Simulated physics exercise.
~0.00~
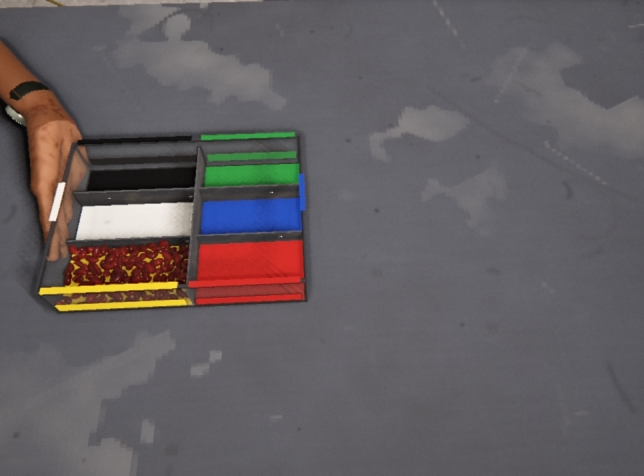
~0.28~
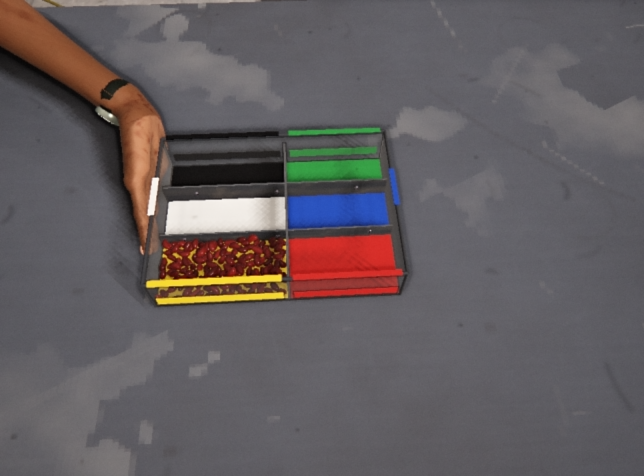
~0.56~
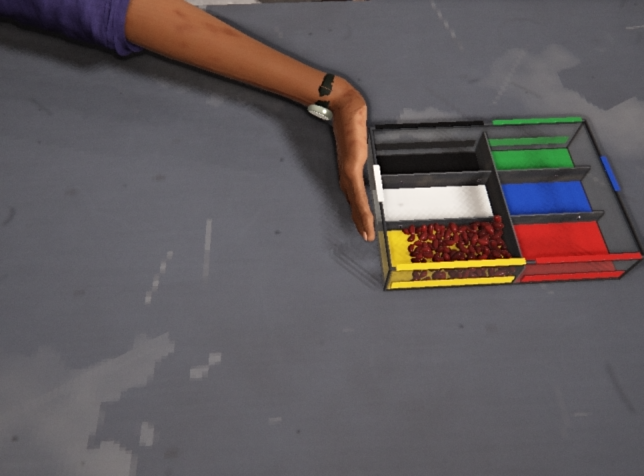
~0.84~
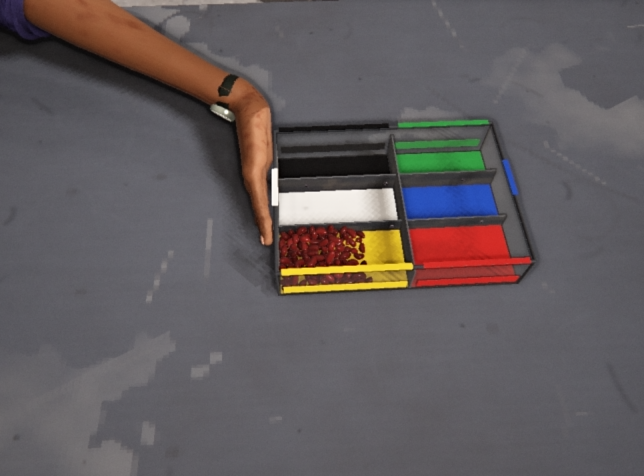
On a gray surface, a hand slides a divided tray of beans right, then left.
